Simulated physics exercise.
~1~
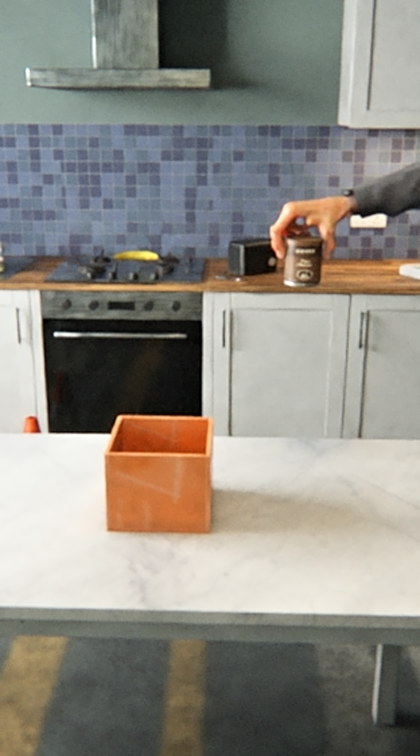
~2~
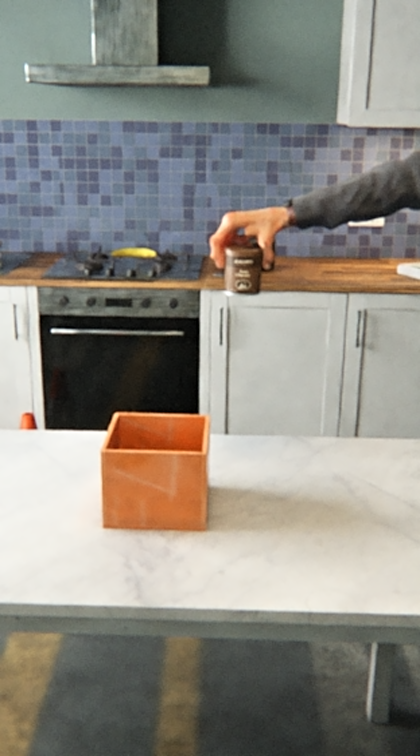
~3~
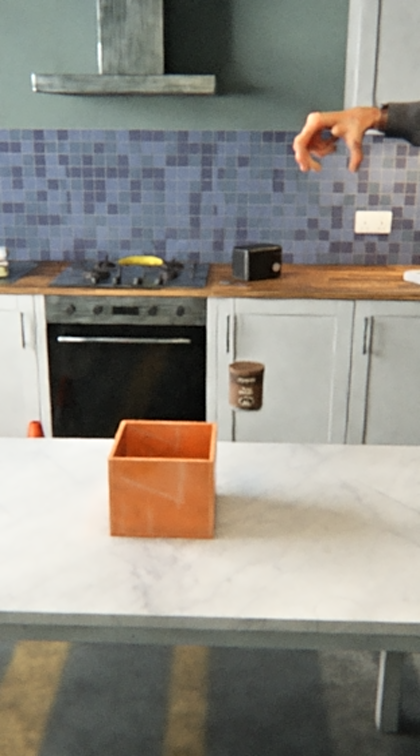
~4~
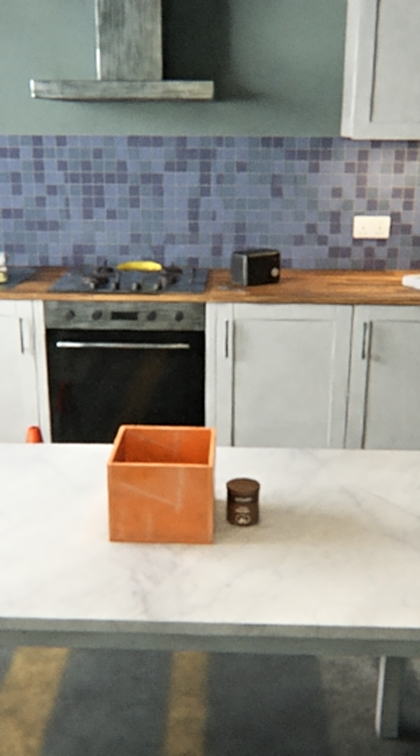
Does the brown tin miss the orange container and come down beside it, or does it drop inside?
The brown tin misses the orange container and ends up on the table just to the right of it.
